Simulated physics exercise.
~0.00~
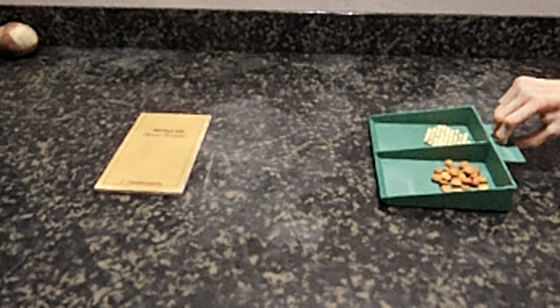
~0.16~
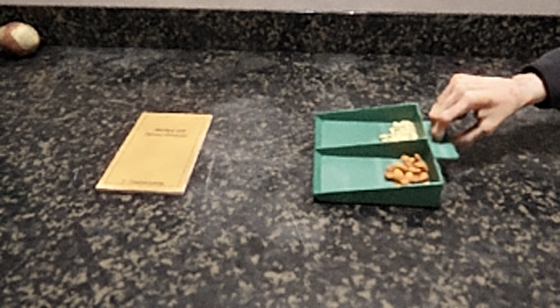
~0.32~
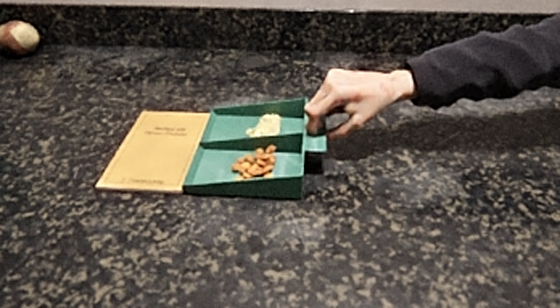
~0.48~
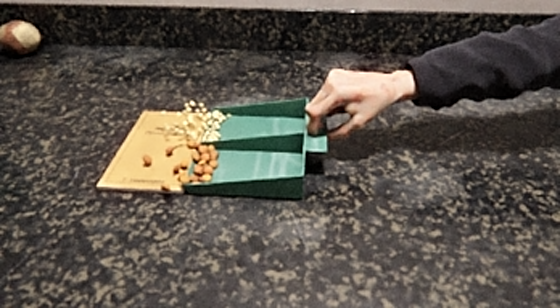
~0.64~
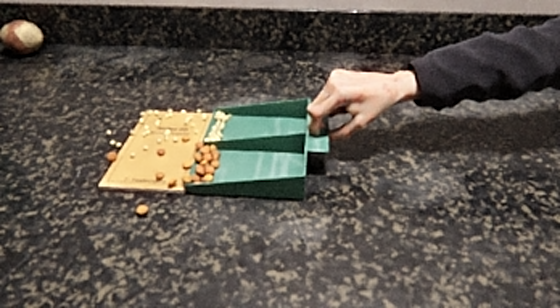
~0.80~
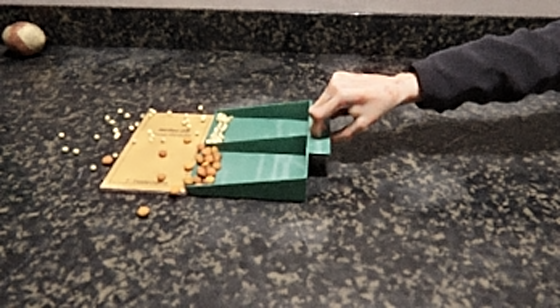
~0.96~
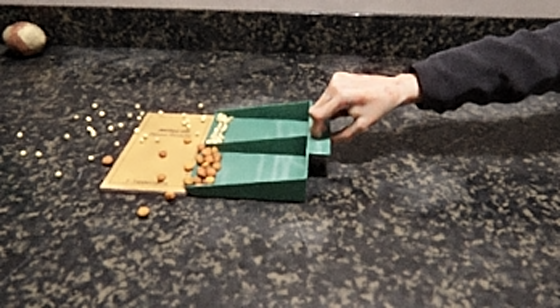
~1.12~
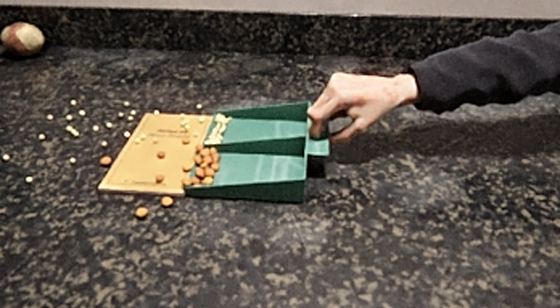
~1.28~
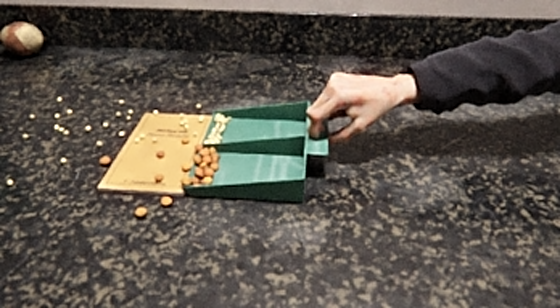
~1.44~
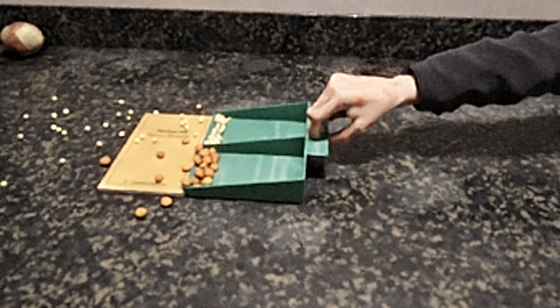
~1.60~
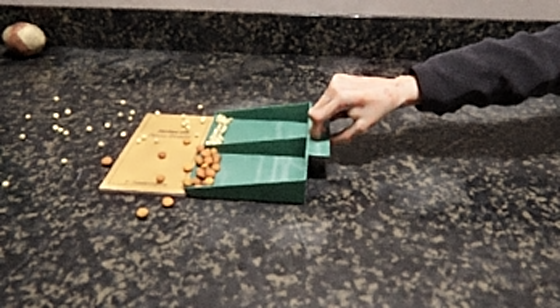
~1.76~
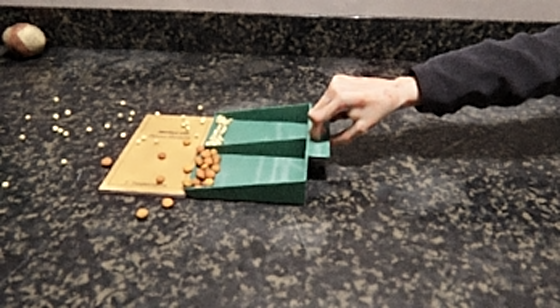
On a dark speckled countertop, a hand holds the right end of a green, two-channel tray, with a thin tan book lying to the left and a round object in the far corner. Brown nuts sit in the nearer channel and small pale pieces in the farther one. The hand slides the tray left until it stops against the book. Both lots shoot forward and spill over the open front onto the cover. Some pale bits scatter across the counter beyond, along with a few nuts. Everything settles with part of each lot still in the tray.
